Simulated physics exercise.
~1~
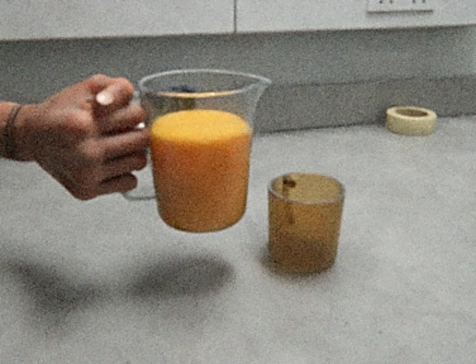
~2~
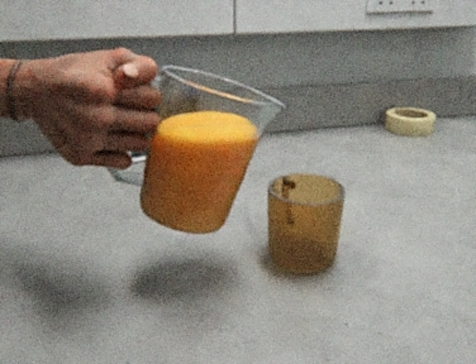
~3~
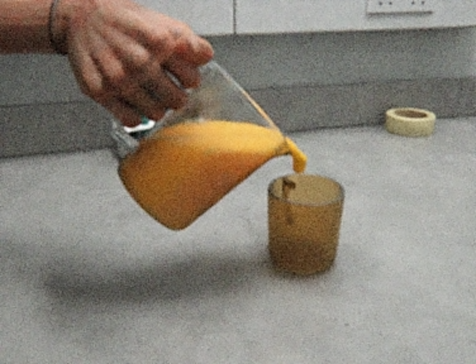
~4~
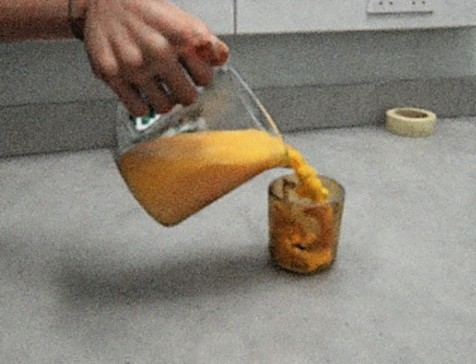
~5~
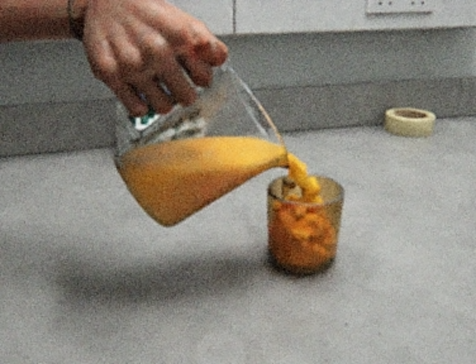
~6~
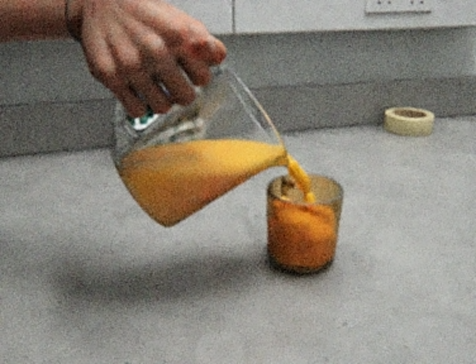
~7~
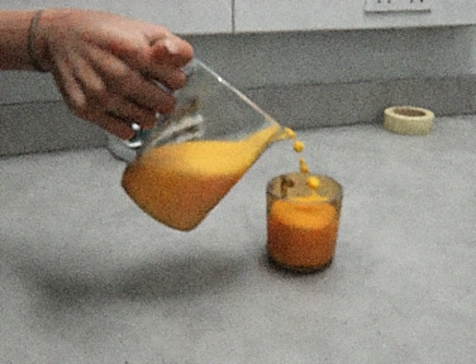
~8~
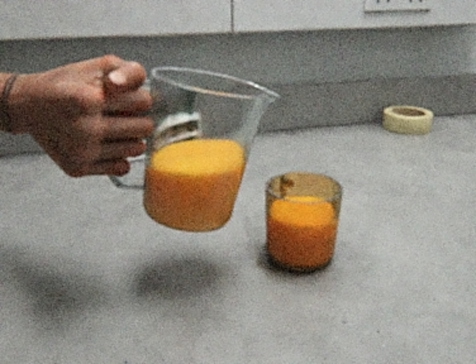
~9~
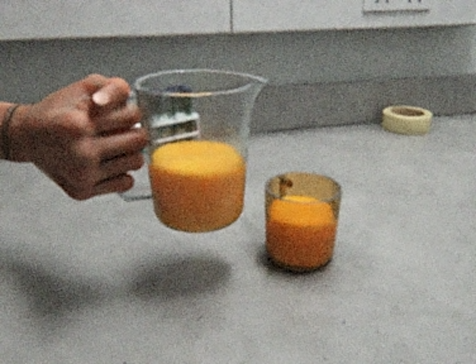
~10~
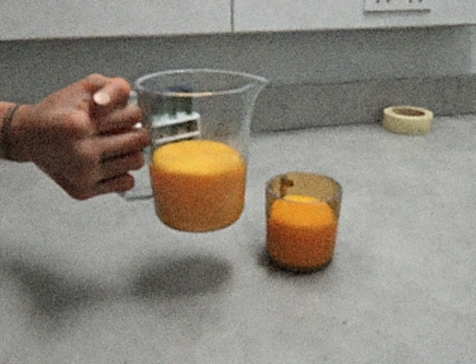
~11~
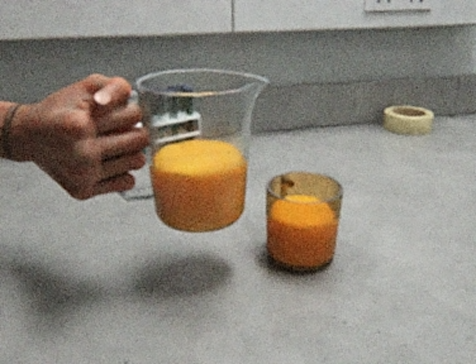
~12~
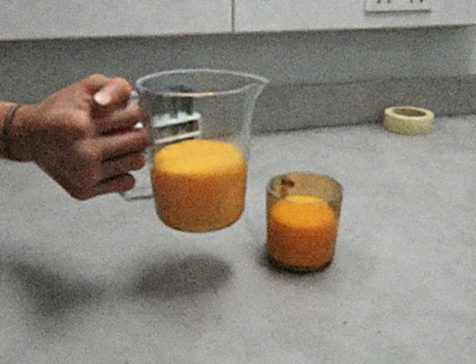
On a grey worktop, a hand tips a glass pitcher, partly fills a mug with orange juice, then levels it.
